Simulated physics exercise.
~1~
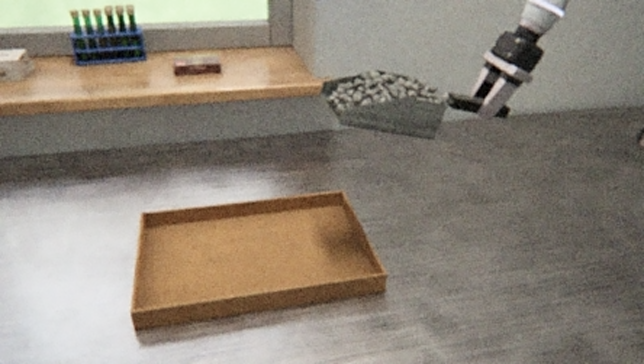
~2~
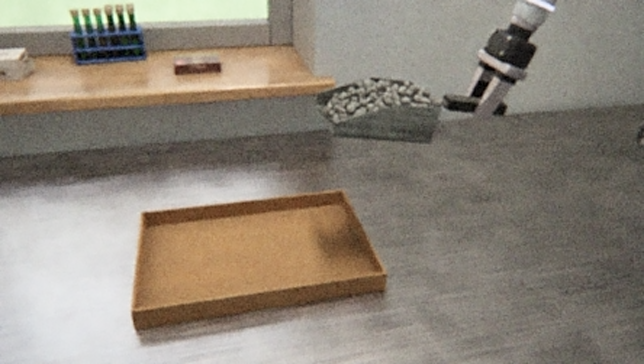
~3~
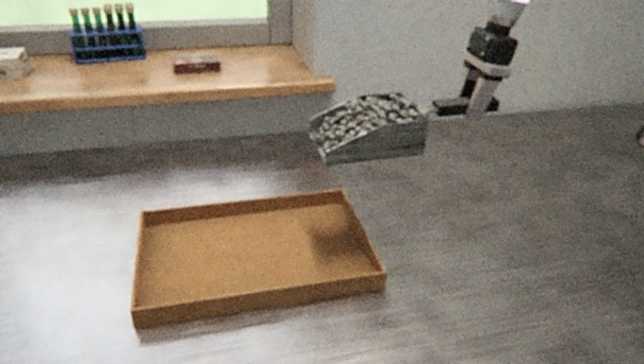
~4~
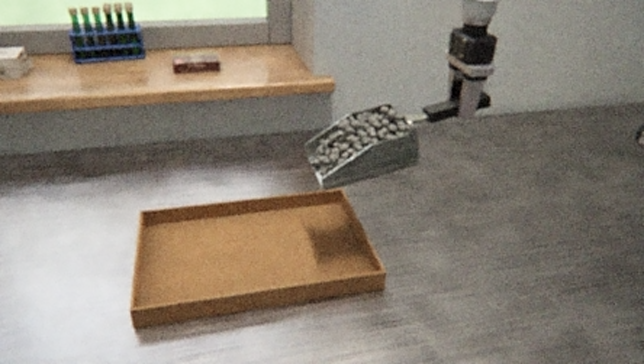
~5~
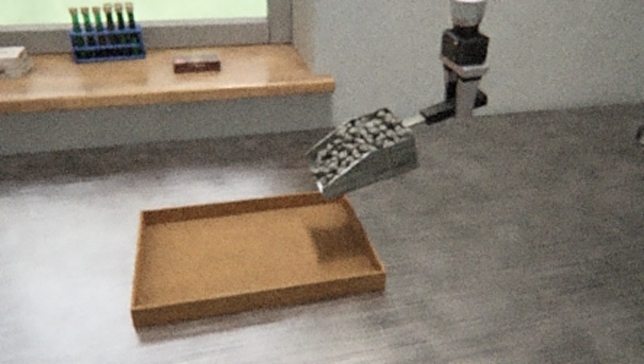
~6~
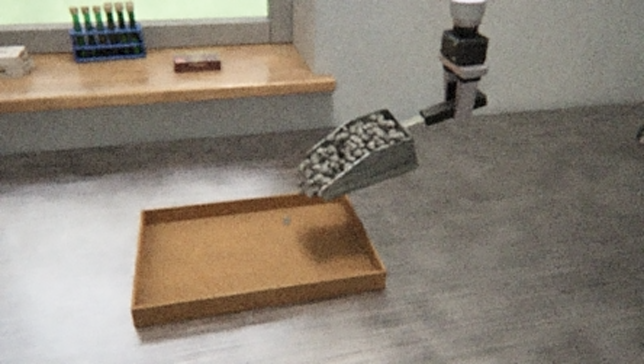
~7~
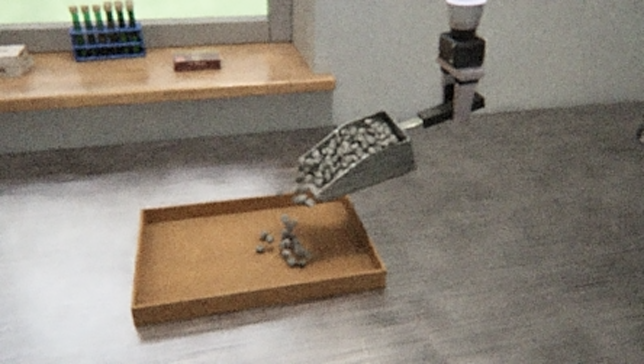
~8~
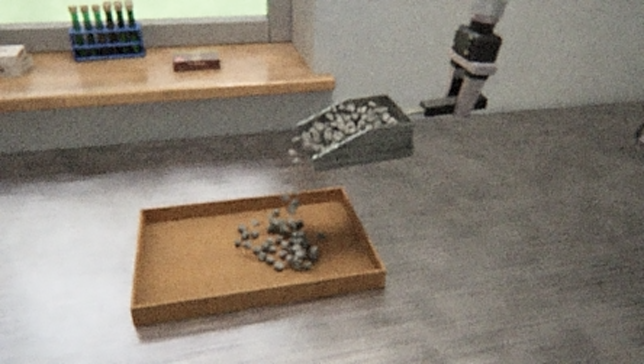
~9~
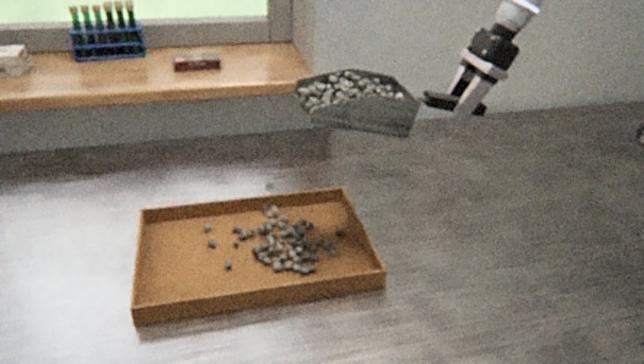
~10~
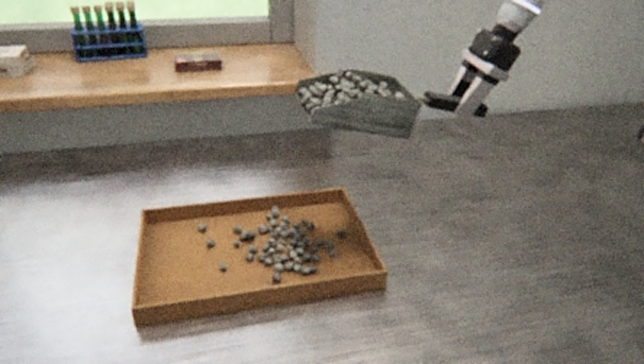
The clip opens on a robot arm holding a metal scoop heaped with small grey pebbles above a dark table, with a shallow brown tray below and to the left. The arm lowers the scoop slightly leftward while tipping its open front down toward the tray. A first few pebbles slip over the lip, then a stream falls and gathers in the tray. The arm then lifts the scoop and tilts it back, as the last loose pebbles drop. It ends with the scoop held still, most pebbles still inside, and a smaller scattered pile resting in the tray.
